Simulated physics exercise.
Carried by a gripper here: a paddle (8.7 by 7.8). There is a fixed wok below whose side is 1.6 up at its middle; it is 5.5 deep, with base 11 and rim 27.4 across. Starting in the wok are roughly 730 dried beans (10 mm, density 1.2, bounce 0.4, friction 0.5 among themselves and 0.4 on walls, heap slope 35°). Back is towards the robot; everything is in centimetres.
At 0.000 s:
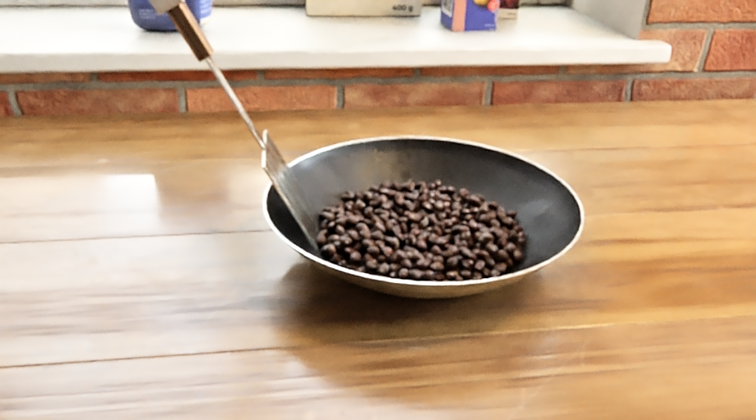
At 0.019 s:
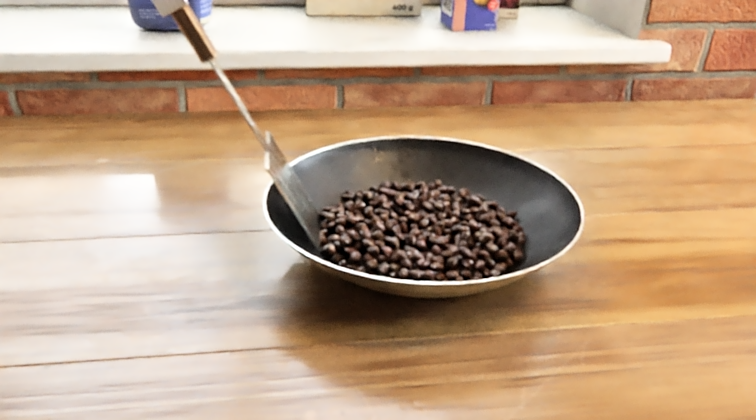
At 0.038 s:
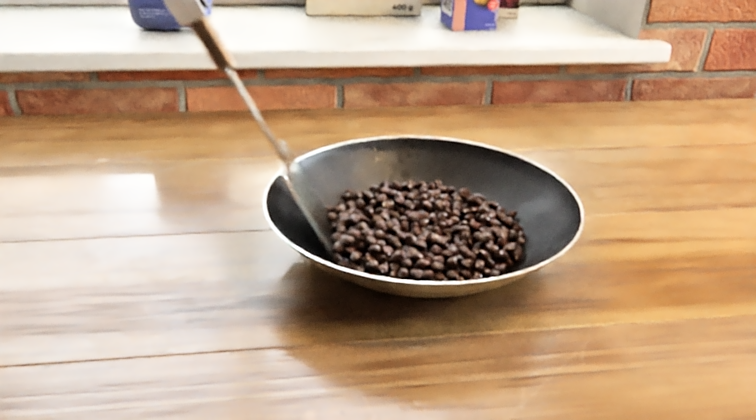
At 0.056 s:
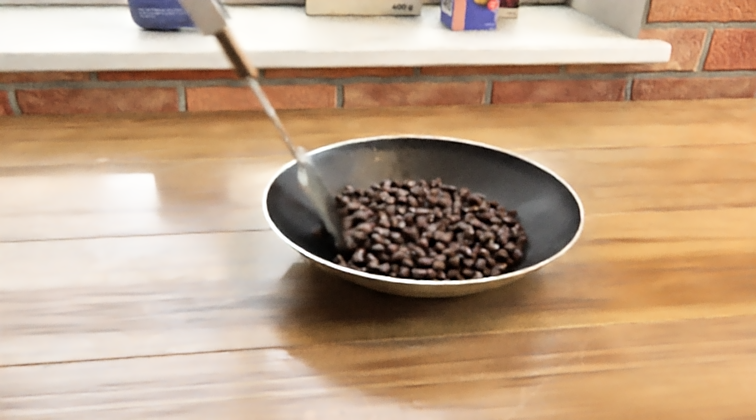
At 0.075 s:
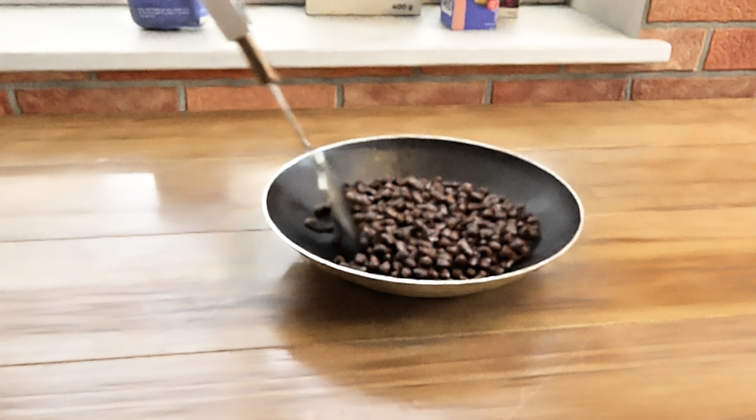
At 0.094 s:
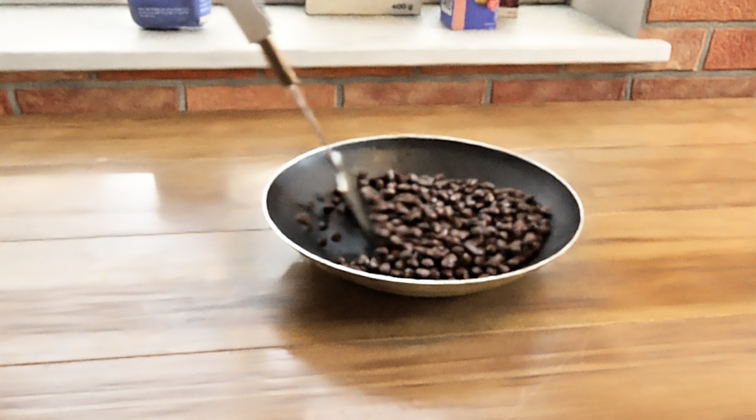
A spatula pushes dark beans to the right across a black wok on a wooden table.
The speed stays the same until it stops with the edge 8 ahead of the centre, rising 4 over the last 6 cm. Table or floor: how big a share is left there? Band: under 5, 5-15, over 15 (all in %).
Over 15 %.
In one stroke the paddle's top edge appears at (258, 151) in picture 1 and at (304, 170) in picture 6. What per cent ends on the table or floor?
Off the vessel, on the table or floor: Some 5 percent.
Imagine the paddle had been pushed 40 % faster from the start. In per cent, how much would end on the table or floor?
35 %.
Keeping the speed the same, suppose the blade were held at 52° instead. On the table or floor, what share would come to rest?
It would be near 20 per cent.
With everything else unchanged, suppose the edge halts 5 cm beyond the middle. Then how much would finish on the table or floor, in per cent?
Near 0 per cent.
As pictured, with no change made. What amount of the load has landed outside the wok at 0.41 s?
That would be near 20 per cent, give or take.
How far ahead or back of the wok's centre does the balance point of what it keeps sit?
4.0 cm ahead.
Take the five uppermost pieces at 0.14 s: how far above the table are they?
Height: Approx. 8 cm.
After 0.14 s, sloping 63°, highest piece 15 above the table; 728 in the wok, 1 on the blade or in flight.
After 0.19 s, sloping 63°, highest piece 22 above the table; 725 in the wok, 4 on the blade or in flight.
After 0.41 s, sloping 63°, highest piece 29 above the table; 564 in the wok, 129 on the table or floor, 36 on the blade or in flight.
After 1.46 s, sloping 63°, highest piece 5 above the table; 562 in the wok, 167 on the table or floor.
In the end, 562 in the wok, 167 on the table or floor. That is 23 % on the table or floor.
